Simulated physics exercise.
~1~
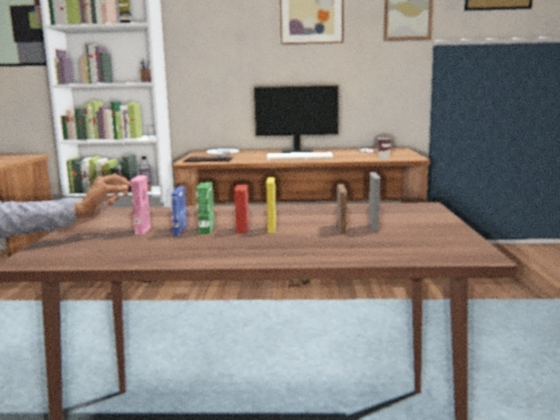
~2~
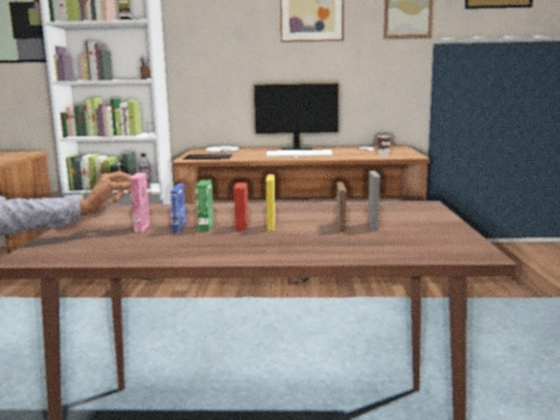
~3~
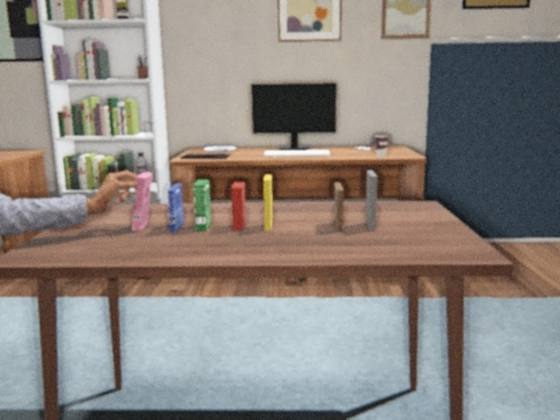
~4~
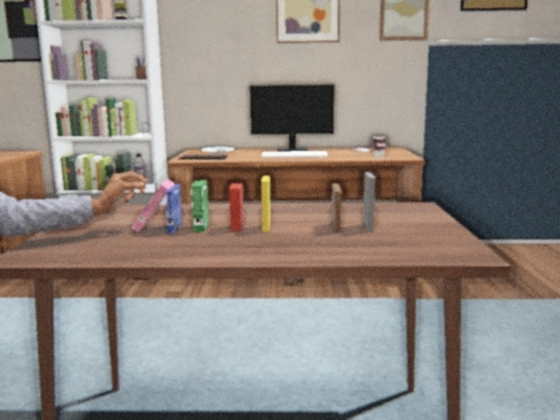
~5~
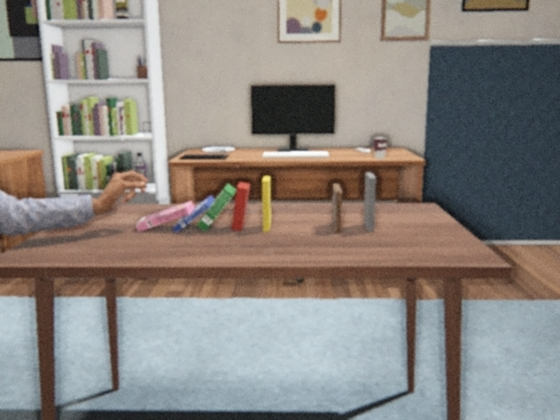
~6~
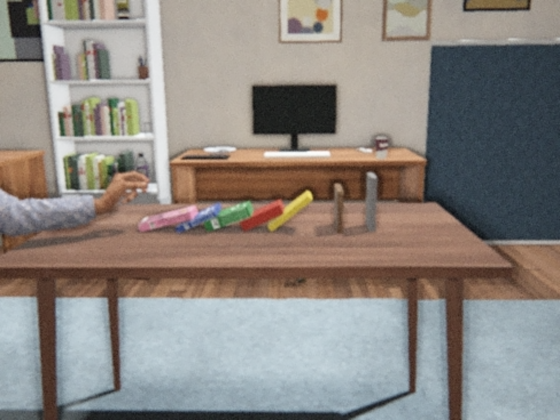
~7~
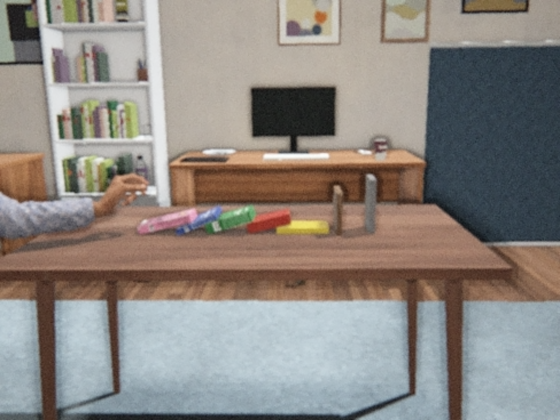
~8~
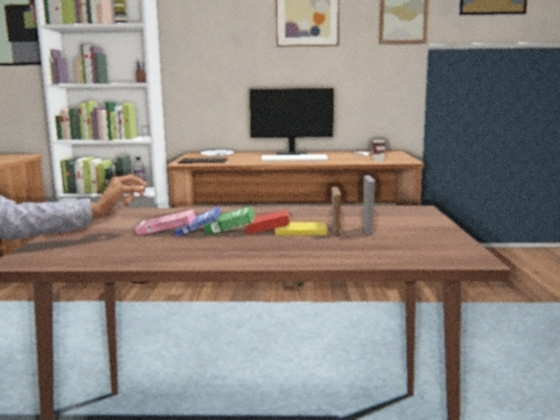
A hand tipping a pink packet rightward, toppling blue, green, red and yellow pieces in turn, while brown and grey boards stay standing.
